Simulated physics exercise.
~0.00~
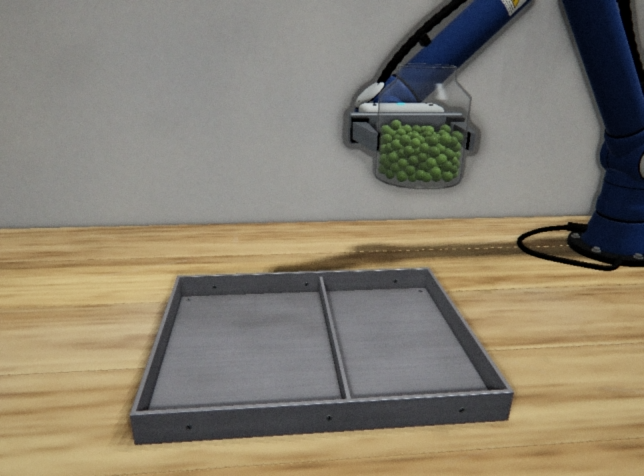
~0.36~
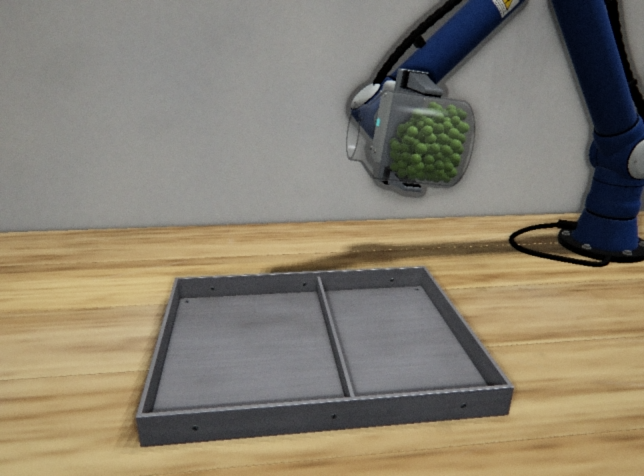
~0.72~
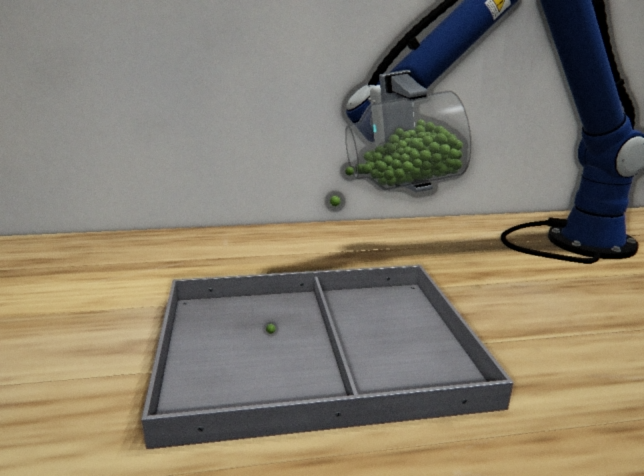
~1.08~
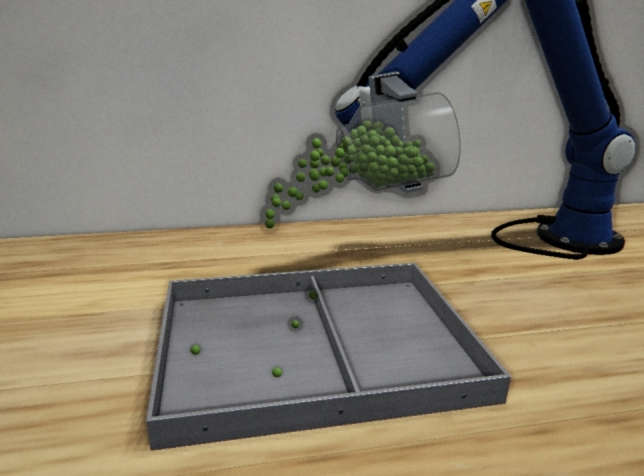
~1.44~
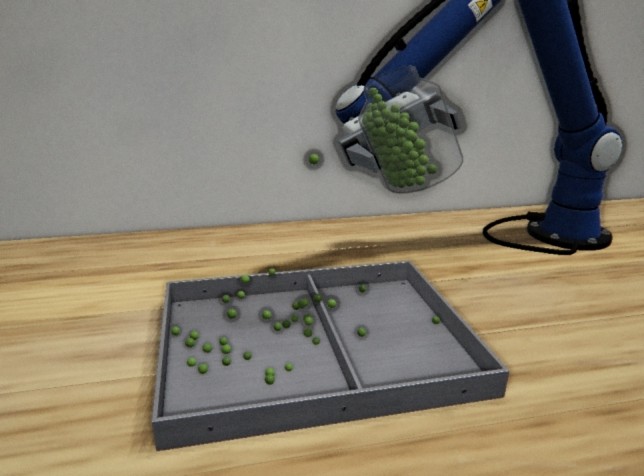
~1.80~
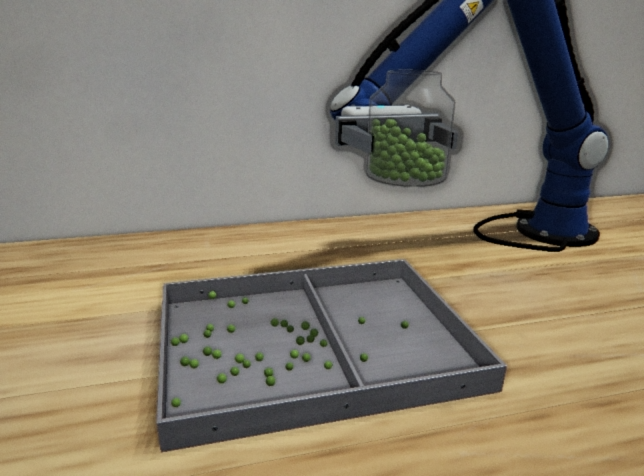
A blue robot arm at the right holds a clear jar of green beads above a pale wooden table, seen from slightly above against a plain grey wall. Below sits a shallow grey tray split in two by a cross wall. The arm tips the jar onto its side, mouth to the left, and a few beads drop out. A thicker stream then spills towards the tray before the arm swings the jar back up. It ends upright, still holding most of its beads, with many scattered in the left part and three in the right.
